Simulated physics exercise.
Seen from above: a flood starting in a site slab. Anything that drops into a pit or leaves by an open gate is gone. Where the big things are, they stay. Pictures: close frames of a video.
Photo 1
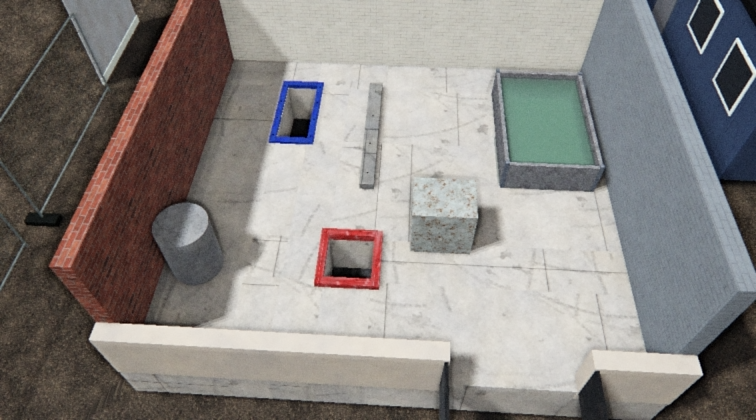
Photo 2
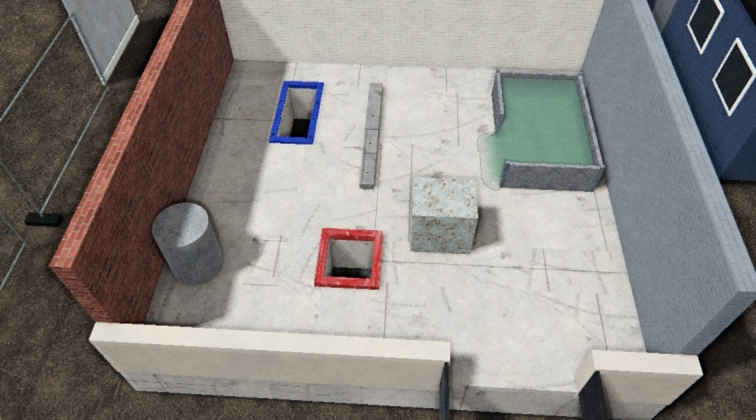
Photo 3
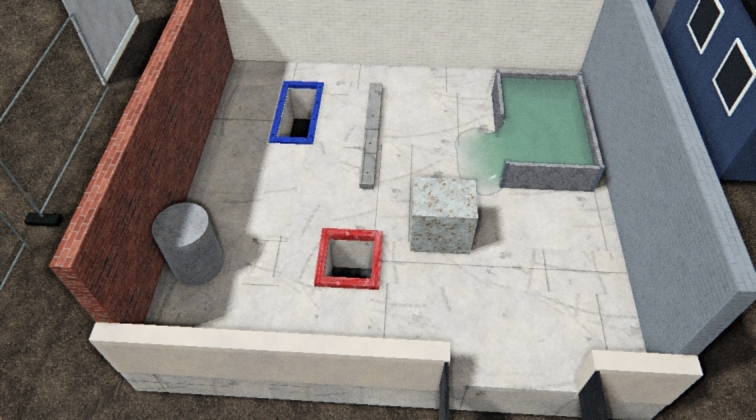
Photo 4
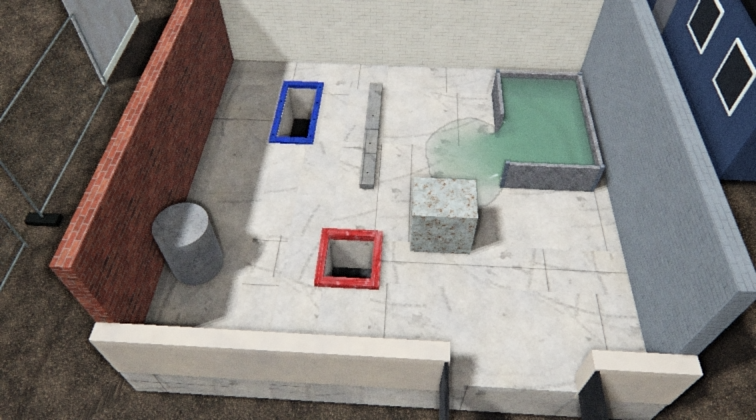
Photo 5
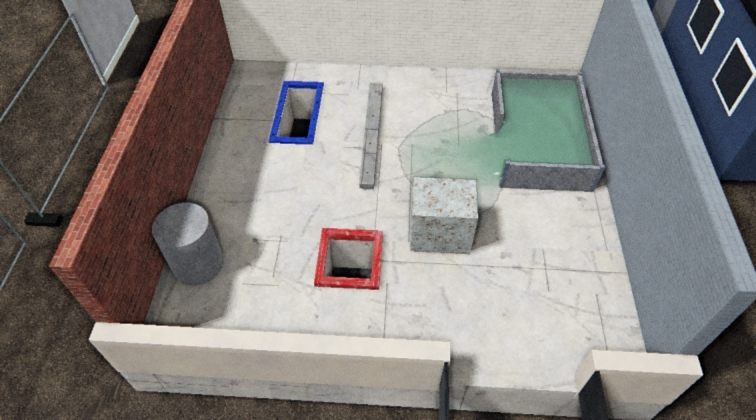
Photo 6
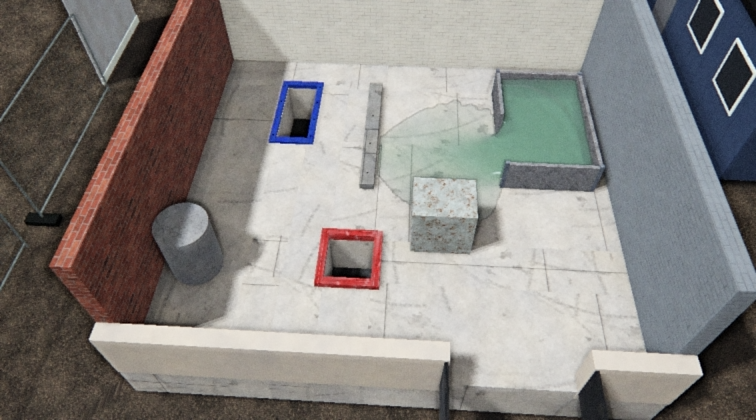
On a walled concrete slab seen from above, green water poured out through a gap in the left side of a tank and spread leftward across the floor, past a speckled block toward a low strip.
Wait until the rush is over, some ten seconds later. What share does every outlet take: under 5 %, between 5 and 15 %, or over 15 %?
The gate accounts for a negligible part - below five per cent. The blue pit accounts for a negligible part - below five per cent. The red pit accounts for a negligible part - below five per cent.
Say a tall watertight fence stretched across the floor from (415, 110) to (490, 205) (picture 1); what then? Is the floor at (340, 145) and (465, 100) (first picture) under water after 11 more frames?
Going in order, I'd say kept out of it and drenched.
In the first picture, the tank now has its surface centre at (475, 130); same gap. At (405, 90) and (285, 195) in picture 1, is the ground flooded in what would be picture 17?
Taking the two spots in the order asked: The first is waterlogged and the second is waterlogged.
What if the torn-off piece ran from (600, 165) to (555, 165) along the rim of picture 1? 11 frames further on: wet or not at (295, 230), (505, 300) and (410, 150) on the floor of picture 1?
Taking them in order, I'd say not reached, swamped and not reached.
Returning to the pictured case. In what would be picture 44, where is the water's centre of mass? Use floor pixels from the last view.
Close to (396, 159).
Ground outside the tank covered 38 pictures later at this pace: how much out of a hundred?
Estimate: Some 65 in a hundred.
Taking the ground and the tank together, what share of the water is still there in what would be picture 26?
Some 98 parts in a hundred have not run off.
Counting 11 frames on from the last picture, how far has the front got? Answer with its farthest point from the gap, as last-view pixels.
I'd point to (229, 252).
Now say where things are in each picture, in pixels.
In the first picture, still water in the water tank at (545, 119).
In the second picture, the front is at (487, 136), out from the gap at (503, 153).
In the third picture, the front is at (463, 137), out from the gap at (503, 155).
In the fourth picture, water pours out at (502, 155) and has run to (432, 143).
In the fifth picture, the front is at (405, 150), out from the gap at (502, 155).
In the sixth picture, water pours out at (502, 155) and has run to (381, 144).
A moment on, water covers 20 % of the floor; the gate 0 %, the blue pit 0 %, the red pit 0 %.
Next, water covers 30 % of the floor; the gate 0 %, the blue pit 0 %, the red pit 0 %.
Then, water covers 45 % of the floor; the gate 0 %, the blue pit 0 %, the red pit 2 %.
Later, water covers 65 % of the floor; the gate 0 %, the blue pit 0 %, the red pit 2 %.
In the end, water covers 85 % of the floor; the gate 1 %, the blue pit 1 %, the red pit 2 %.
